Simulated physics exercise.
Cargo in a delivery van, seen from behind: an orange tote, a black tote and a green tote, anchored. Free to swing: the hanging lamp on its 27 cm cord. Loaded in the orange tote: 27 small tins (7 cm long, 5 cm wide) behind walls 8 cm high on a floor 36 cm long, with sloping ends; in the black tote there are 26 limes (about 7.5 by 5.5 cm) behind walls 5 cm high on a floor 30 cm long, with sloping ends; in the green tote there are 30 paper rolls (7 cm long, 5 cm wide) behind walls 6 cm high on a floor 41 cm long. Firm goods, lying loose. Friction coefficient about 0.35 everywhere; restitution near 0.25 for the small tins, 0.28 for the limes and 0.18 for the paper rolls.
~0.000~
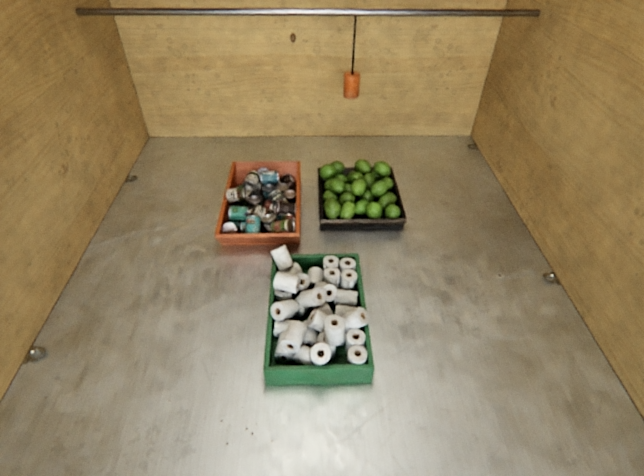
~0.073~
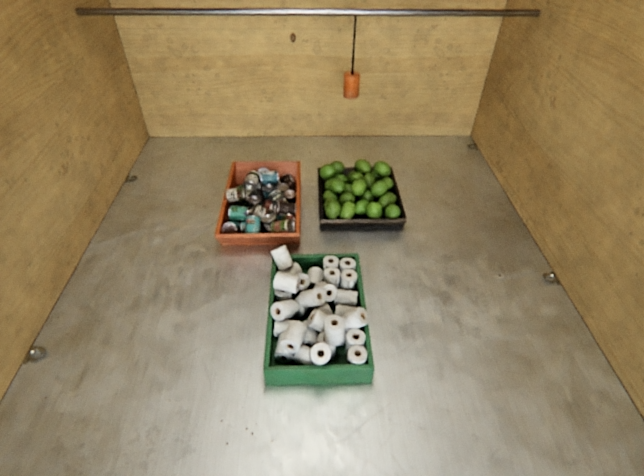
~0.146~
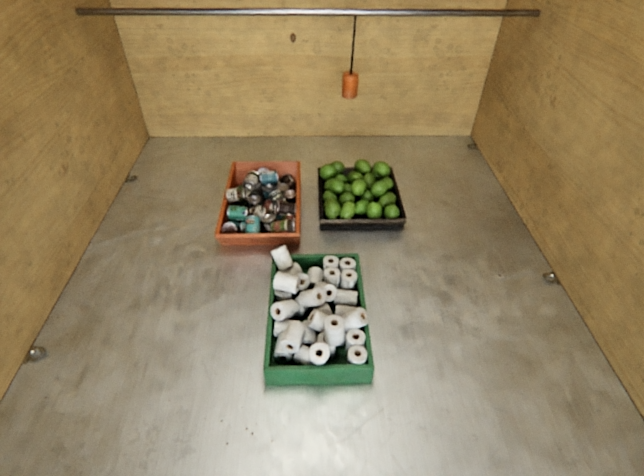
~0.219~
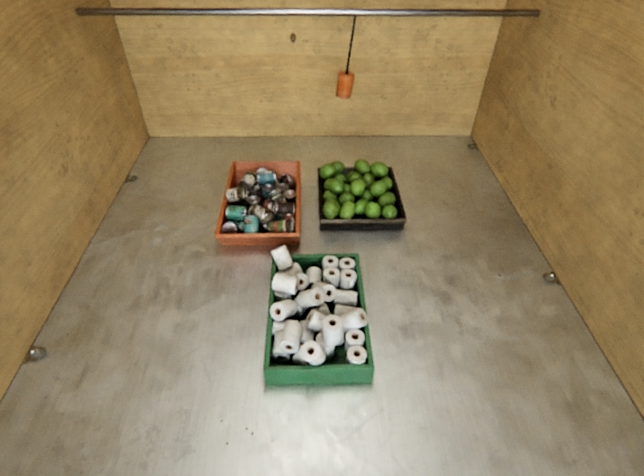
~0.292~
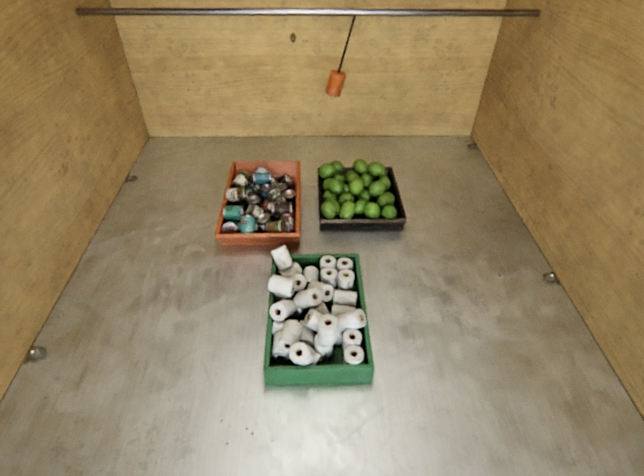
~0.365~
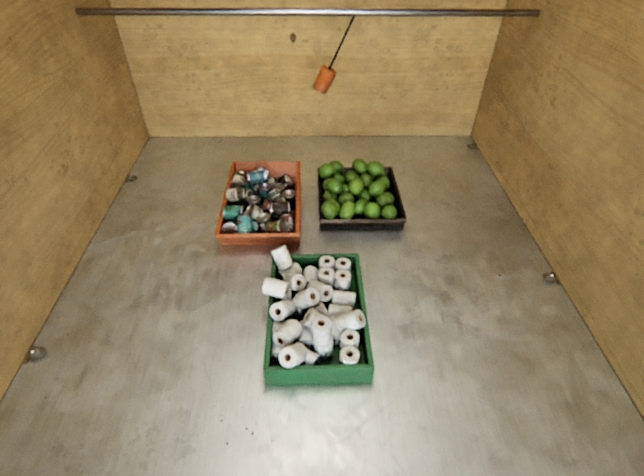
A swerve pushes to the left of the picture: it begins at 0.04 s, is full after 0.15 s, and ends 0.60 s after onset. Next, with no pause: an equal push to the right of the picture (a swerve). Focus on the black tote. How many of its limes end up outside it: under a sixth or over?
The spill stays below a sixth of the load.
After 0.60 s, 0 of 27 out of the orange tote, 0 of 26 out of the black tote and 1 of 30 out of the green tote.
After 0.90 s, 0 of 27 out of the orange tote, 1 of 26 out of the black tote and 1 of 30 out of the green tote.
After 1.31 s, 0 of 27 out of the orange tote, 2 of 26 out of the black tote and 1 of 30 out of the green tote.
Outcome (at 1.84 s), 0 of 27 out of the orange tote, 2 of 26 out of the black tote and 1 of 30 out of the green tote. Asked share, 2 of 26, 8 per cent.
